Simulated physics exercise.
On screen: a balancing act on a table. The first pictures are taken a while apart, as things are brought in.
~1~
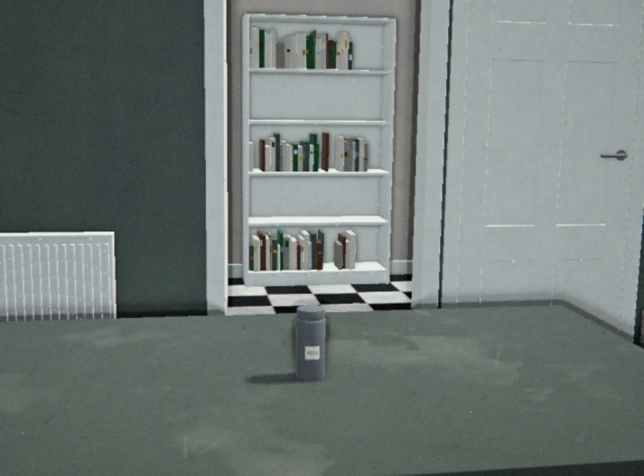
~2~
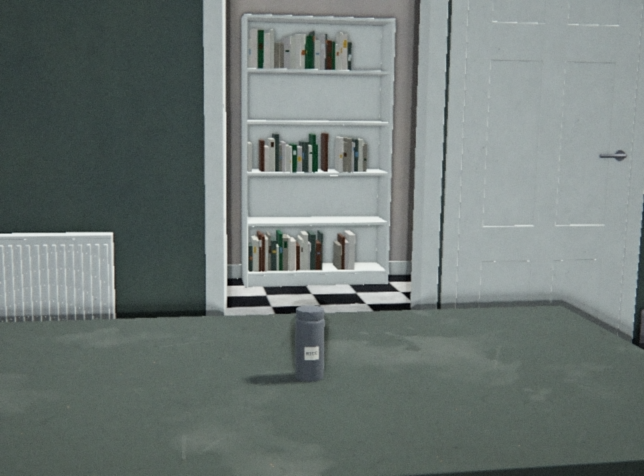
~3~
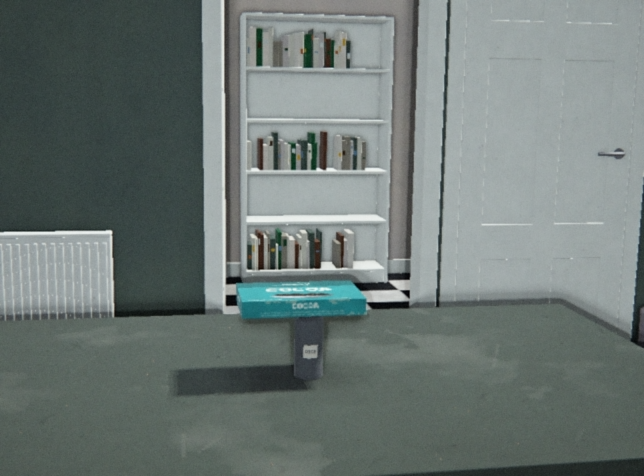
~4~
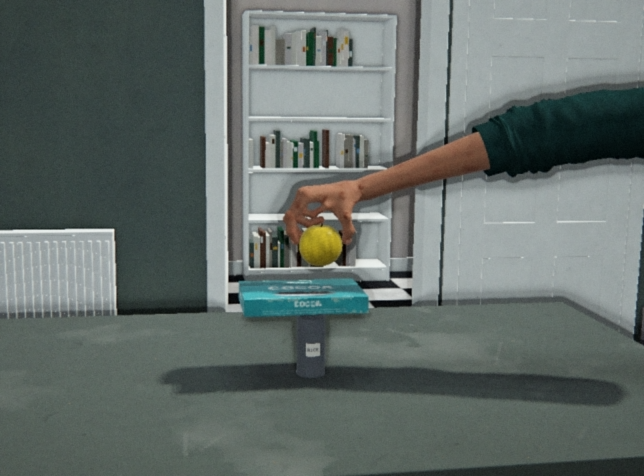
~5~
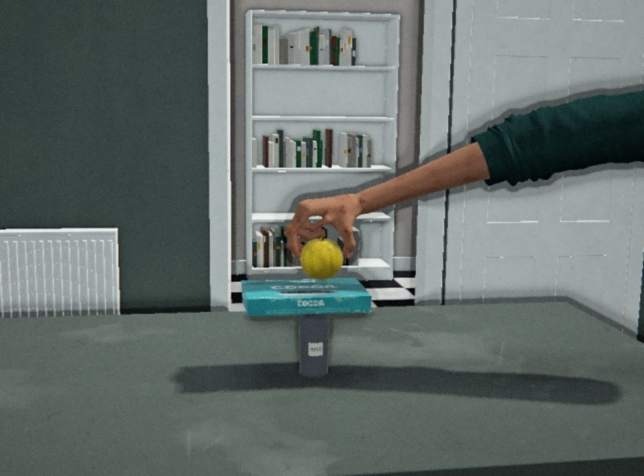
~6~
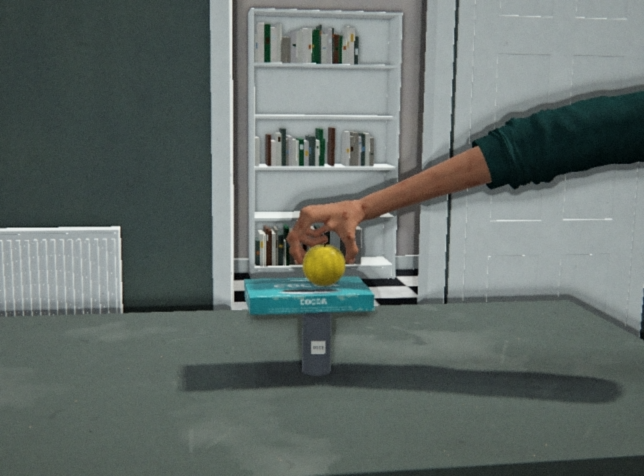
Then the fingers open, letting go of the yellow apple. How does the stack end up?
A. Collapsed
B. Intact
B, intact.
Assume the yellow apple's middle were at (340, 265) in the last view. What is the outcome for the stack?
Result: The stack stays stable.
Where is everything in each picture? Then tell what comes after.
In the first picture, the last thing is not in view yet.
In the second picture, the last thing is not in view yet.
In the third picture, the last thing is not in view yet; turquoise packet (299, 299).
The fourth picture shows on its way; yellow apple (321, 245); turquoise packet (301, 297).
The fifth picture shows on its way; yellow apple (321, 259); turquoise packet (304, 296).
The sixth picture shows in place under the hand; yellow apple (324, 265); turquoise packet (307, 295).
Then, 0.20 s past the last view, nothing moves.
Then, 0.70 s past the last view, yellow apple resting near (324, 266).
Finally, all 3 still in place. Final places as the last picture's camera would see them, yellow apple near (324, 266). The stack stays up.
